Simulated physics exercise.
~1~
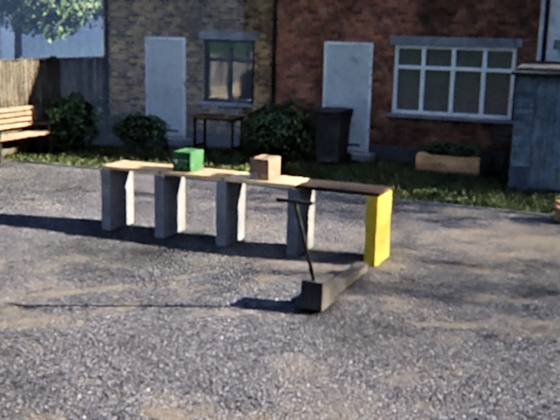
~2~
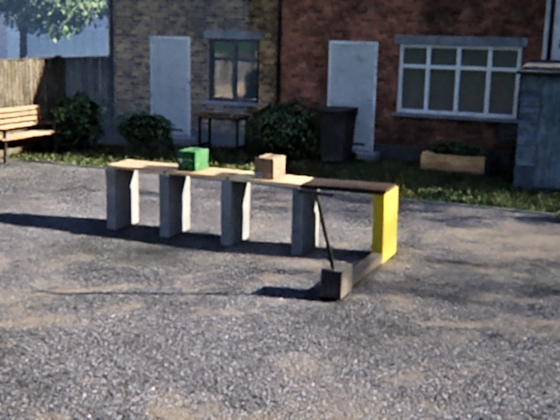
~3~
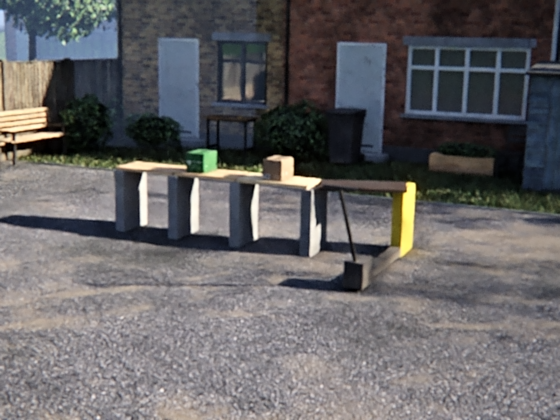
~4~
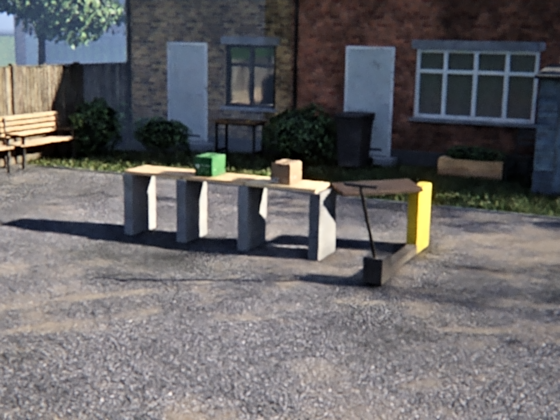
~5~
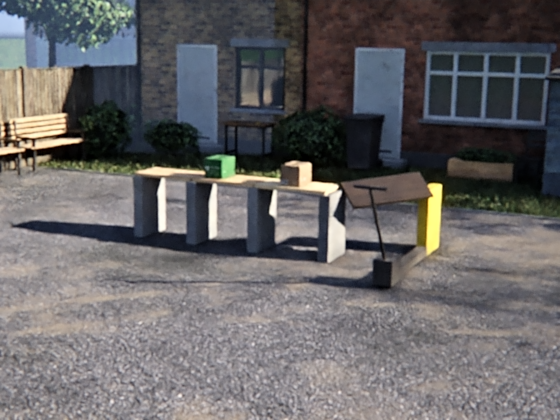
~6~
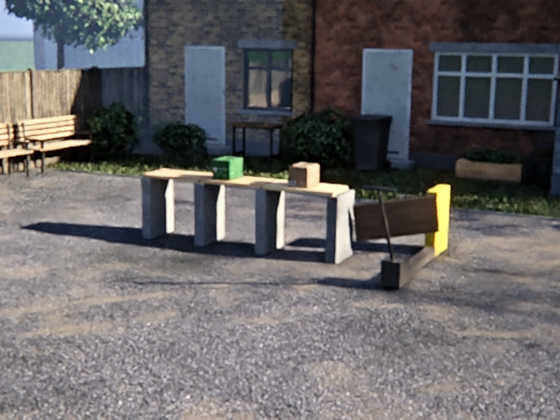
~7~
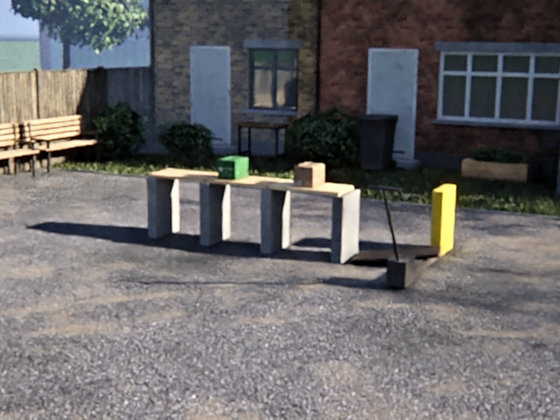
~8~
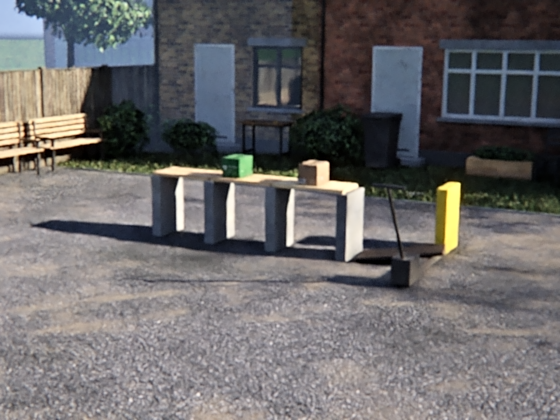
In a paved yard outside brick houses, a low dark jack pushed the yellow upright away from a row of grey supports, and the dark end board tilted and dropped to the ground, while the yellow upright, the other boards and both boxes stayed up.
